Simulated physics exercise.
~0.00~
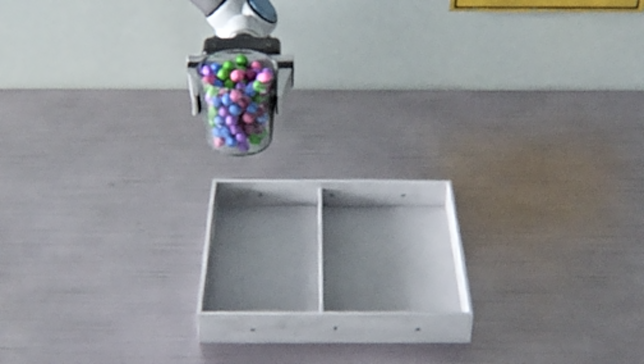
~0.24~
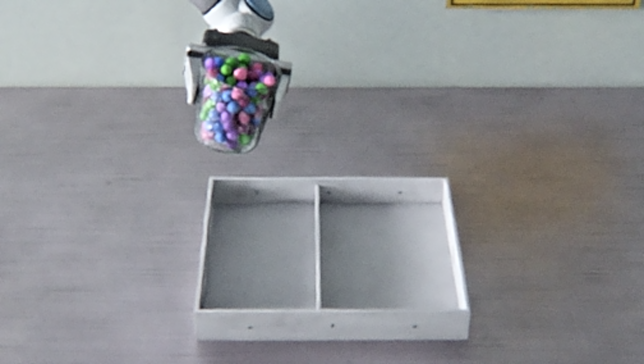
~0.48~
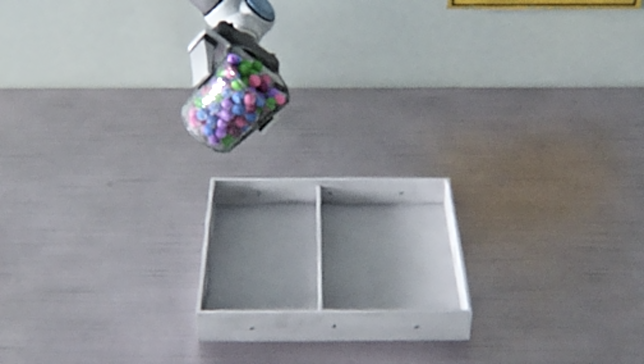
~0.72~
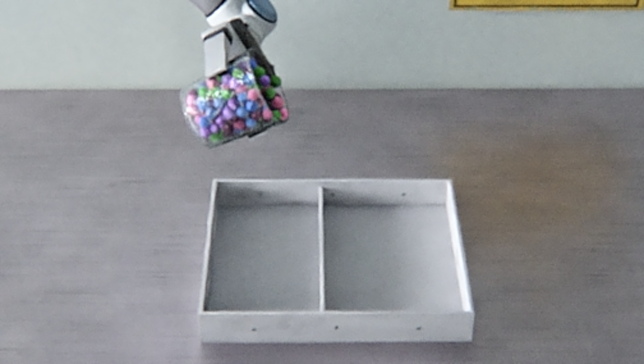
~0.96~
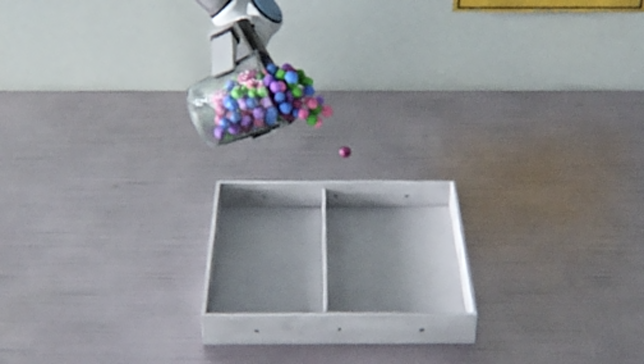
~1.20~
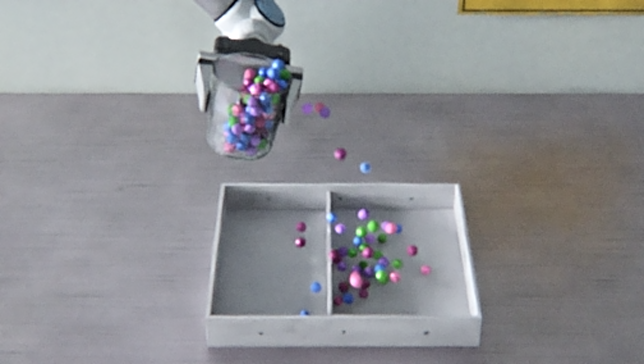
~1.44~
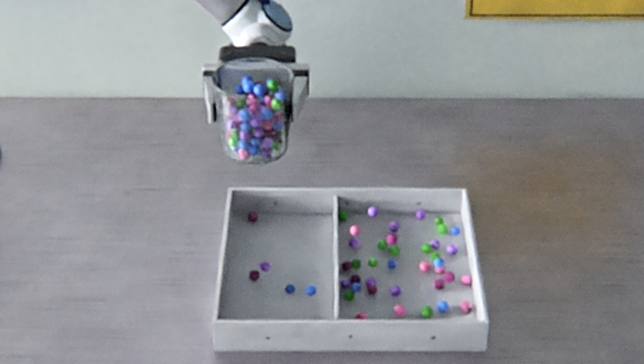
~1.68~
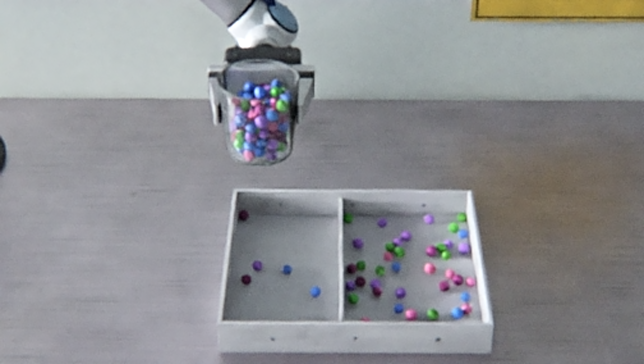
Above a grey table, a robot arm tips a clear beaker, spilling colourful balls mostly into a divided tray's right side, then rights it.
